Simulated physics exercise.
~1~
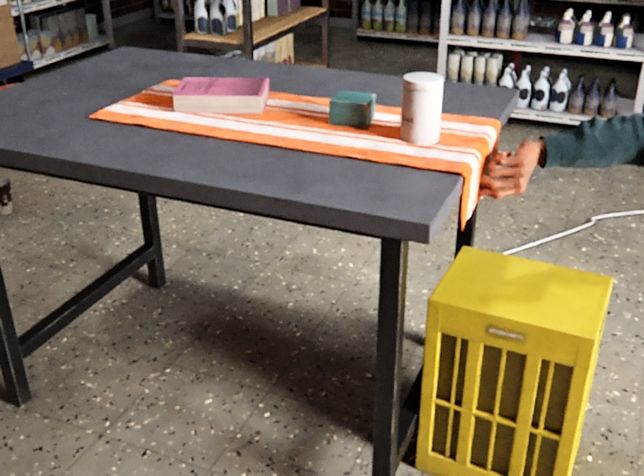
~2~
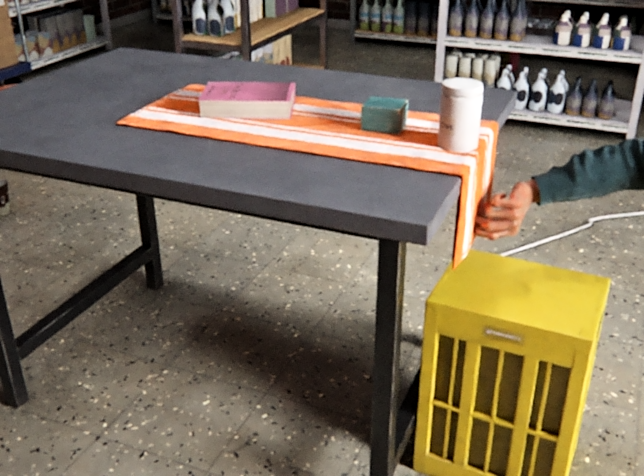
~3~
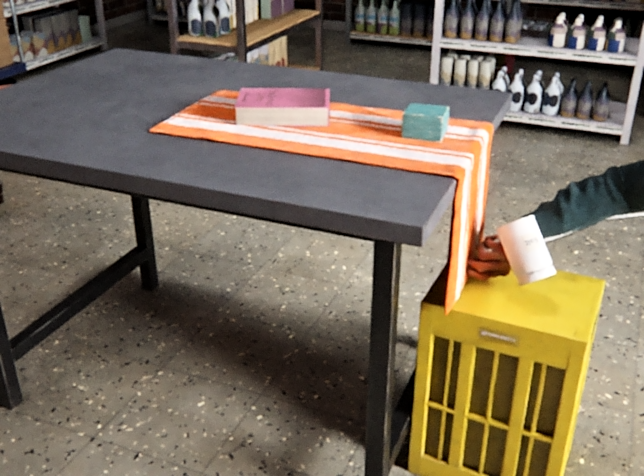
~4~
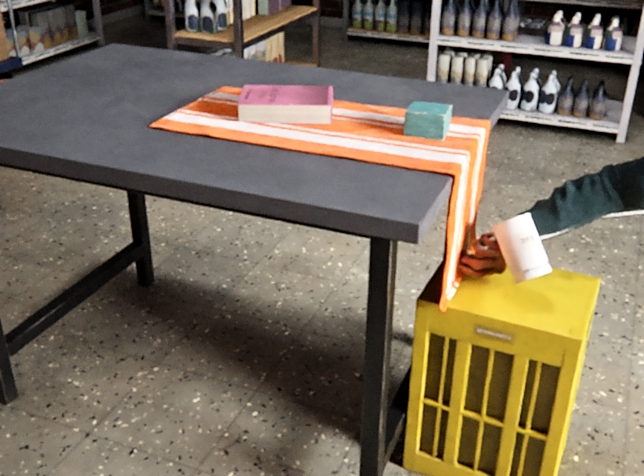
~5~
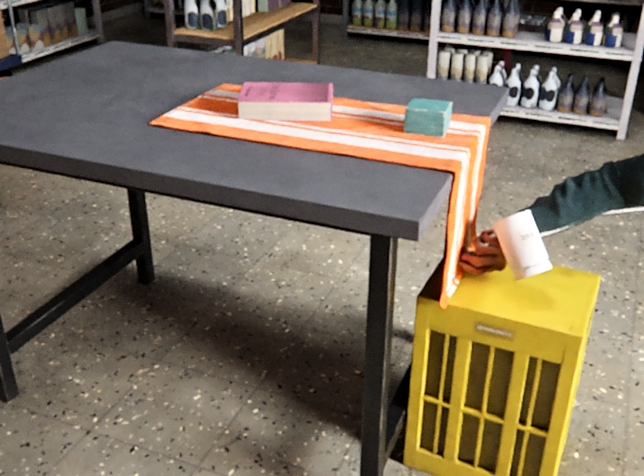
A white jar tipped over the table's edge as a hand slowly pulled down an orange striped scarf, drawing a pink book and turquoise block to the right; the hem ended on the yellow crate, the jar tilted beside the hand, the others still on the table.
